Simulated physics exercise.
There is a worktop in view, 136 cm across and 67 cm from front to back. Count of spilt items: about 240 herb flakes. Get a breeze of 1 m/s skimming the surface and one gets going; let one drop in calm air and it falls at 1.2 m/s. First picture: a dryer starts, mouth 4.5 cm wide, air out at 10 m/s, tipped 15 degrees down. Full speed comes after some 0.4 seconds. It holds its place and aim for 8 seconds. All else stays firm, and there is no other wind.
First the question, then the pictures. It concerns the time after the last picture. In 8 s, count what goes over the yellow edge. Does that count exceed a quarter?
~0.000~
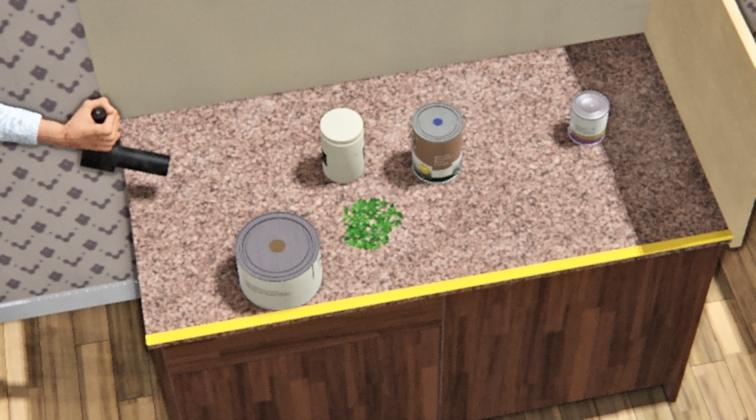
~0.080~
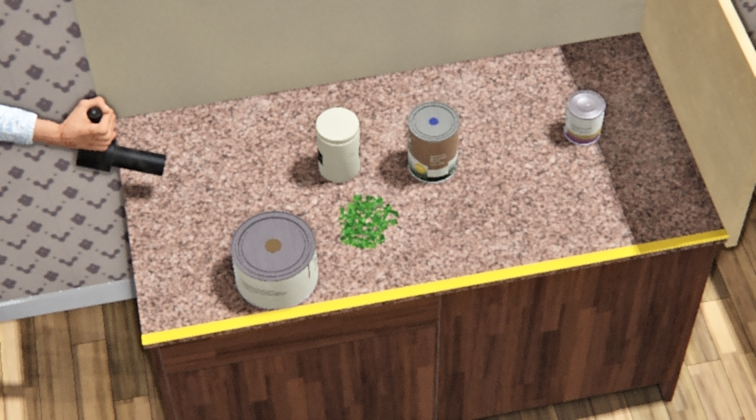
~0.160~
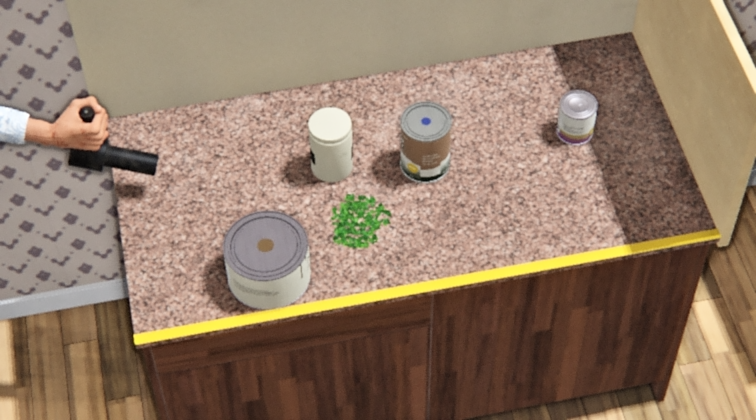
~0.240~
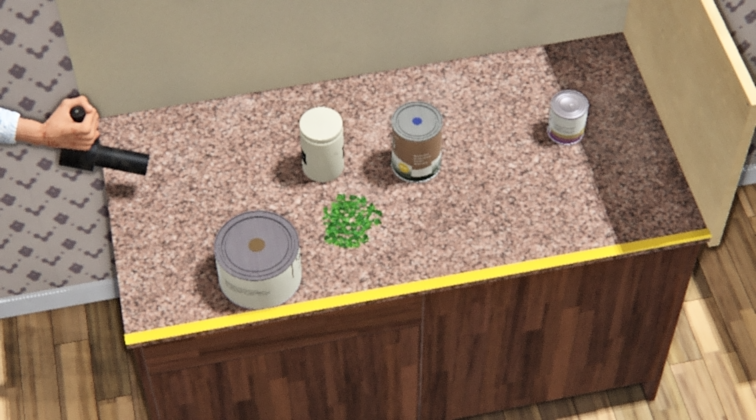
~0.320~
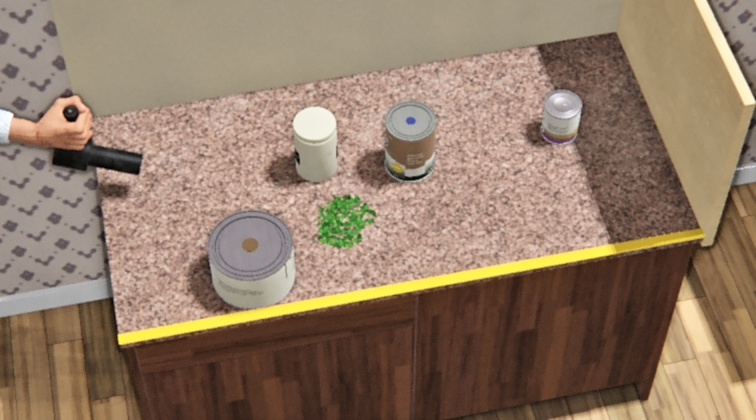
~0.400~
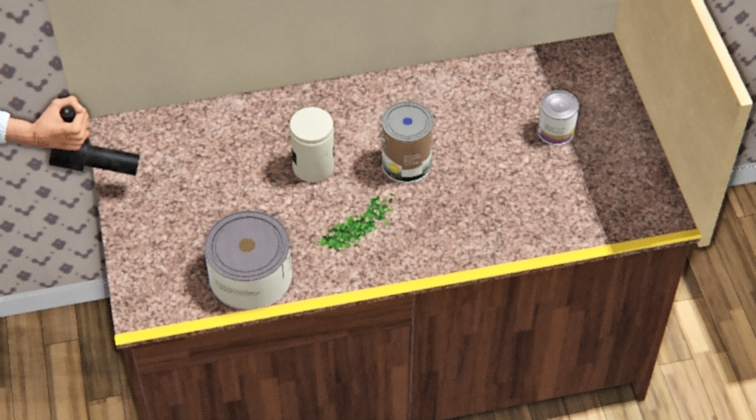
Beyond one in four.
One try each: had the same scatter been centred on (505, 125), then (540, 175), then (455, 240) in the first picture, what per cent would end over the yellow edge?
First try 0 %, second 5 %, third 100 %.
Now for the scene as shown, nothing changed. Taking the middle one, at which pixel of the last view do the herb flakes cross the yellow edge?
Around (515, 272).
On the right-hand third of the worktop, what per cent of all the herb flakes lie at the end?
I'd estimate around 2 per cent.
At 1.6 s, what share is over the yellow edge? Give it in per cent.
100 %, roughly.
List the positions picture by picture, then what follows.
The middle of the herb flakes is near (369, 226), none has stirred yet and the mouth of the dryer is at (169, 166), in the first picture.
The middle of the herb flakes is near (365, 225), none has stirred yet and the yellow edge is centred on (443, 290), in the second picture.
The middle of the herb flakes is near (357, 225), none has stirred yet, the top of a jar is at (330, 124) and the top of a tin is at (426, 121), in the third picture.
The middle of the herb flakes is near (348, 225) and none has stirred yet, in the fourth picture.
The middle of the herb flakes is near (342, 225) and none has stirred yet, in the fifth picture.
The middle of the herb flakes is near (358, 225), the farthest in sight from the dryer is at (392, 195) and about 60 % have left their places, in the sixth picture.
After 1.6 s, 97 % are over the yellow edge; 97 % have settled or left.
After 2.6 s, 98 % are over the yellow edge; 98 % have settled or left.
After 4.4 s, 98 % are over the yellow edge; 99 % have settled or left.
After 8.0 s, at the end, 98 % are over the yellow edge.
